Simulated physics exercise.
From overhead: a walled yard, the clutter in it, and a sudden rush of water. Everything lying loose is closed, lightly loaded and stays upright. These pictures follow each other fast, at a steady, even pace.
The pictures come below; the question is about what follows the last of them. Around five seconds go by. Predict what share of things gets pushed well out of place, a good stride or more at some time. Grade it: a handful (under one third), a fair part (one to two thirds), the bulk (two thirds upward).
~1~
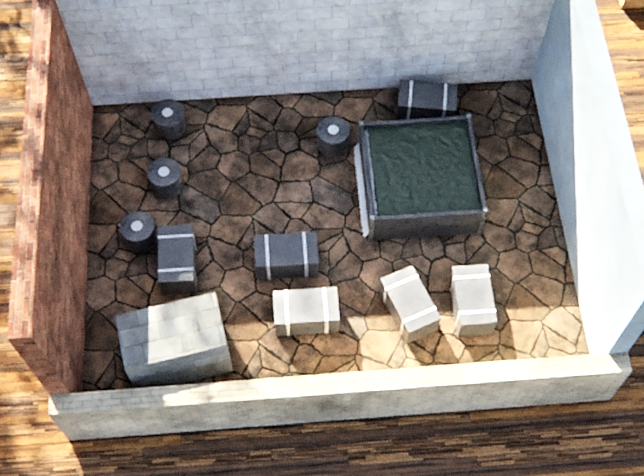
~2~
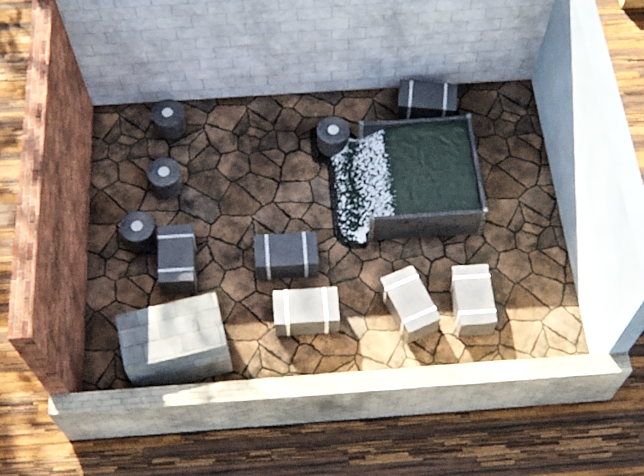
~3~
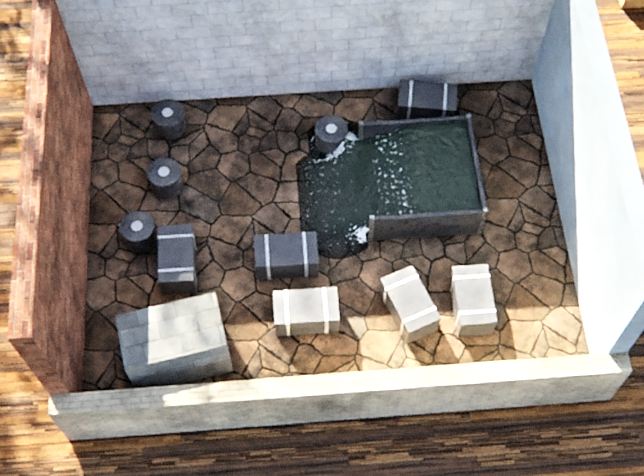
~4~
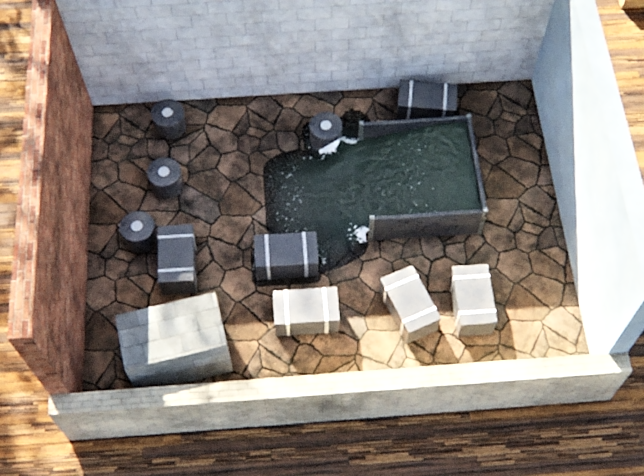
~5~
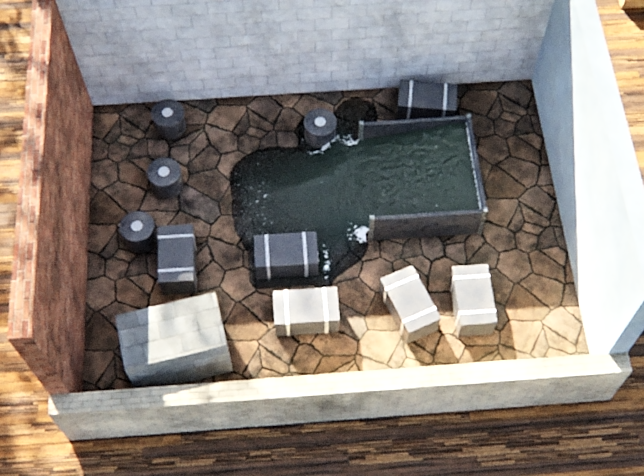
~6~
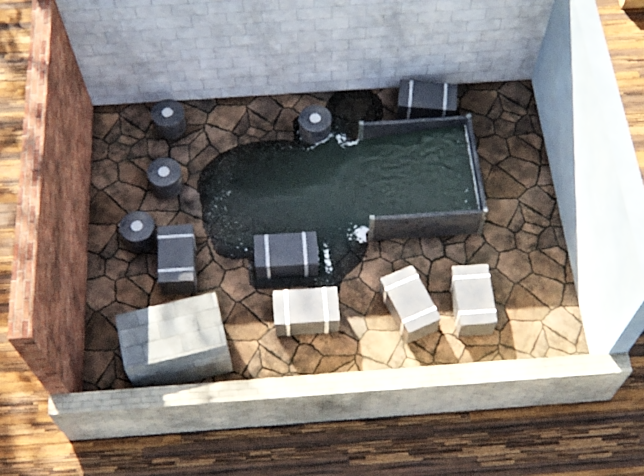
A fair part.
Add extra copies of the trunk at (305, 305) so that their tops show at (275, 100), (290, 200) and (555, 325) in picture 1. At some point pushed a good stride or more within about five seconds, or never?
Taking them one at a time: Falls short; goes the distance; falls short.
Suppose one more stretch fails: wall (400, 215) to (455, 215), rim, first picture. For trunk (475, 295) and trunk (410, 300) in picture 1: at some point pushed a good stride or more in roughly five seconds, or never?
In turn: Pushed that far, shifted that much.
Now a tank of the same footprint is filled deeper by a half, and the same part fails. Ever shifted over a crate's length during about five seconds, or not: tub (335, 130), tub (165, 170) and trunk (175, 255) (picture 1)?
First: Goes past it; second: Goes past it; third: Goes past it.
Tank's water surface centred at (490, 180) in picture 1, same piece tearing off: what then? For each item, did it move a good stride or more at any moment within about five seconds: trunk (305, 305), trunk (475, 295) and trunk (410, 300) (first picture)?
Object by object, in turn: Travelled a good distance, lingered near its place, lingered near its place.
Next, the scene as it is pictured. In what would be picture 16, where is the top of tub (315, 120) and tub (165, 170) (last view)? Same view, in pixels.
Near pixel (298, 98) and pixel (111, 167).
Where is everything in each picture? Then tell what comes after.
In the first frame, a tub at (333, 130), on the bottom; a trunk at (286, 249) rests on the ground; 0 of 10 have shifted.
In the second frame, a tub at (333, 130) rests on the ground; a trunk at (286, 249), on the bottom; 0 of 10 have shifted.
In the third frame, a tub at (331, 129) rests on the ground, close to its start; a trunk at (286, 249), on the bottom; 0 of 10 have shifted.
In the fourth frame, a tub at (326, 125) rests on the ground, close to its start; a trunk at (286, 249) rests on the ground; 1 of 10 have shifted.
In the fifth frame, a tub at (320, 122), on the bottom, close to its start; a trunk at (286, 249), on the bottom; 1 of 10 have shifted.
In the sixth frame, a tub at (315, 118) rests on the ground, a stride from its start; a trunk at (286, 249) rests on the ground; 1 of 10 have shifted.
A moment on, 1 of 10 are well off their spots; 0 afloat.
Next, 5 of 10 are well off their spots; 2 afloat.
Later, 6 of 10 are well off their spots; 4 afloat.
In the end, 6 of 10 are well off their spots, and 6 have been at some point; 2 afloat.
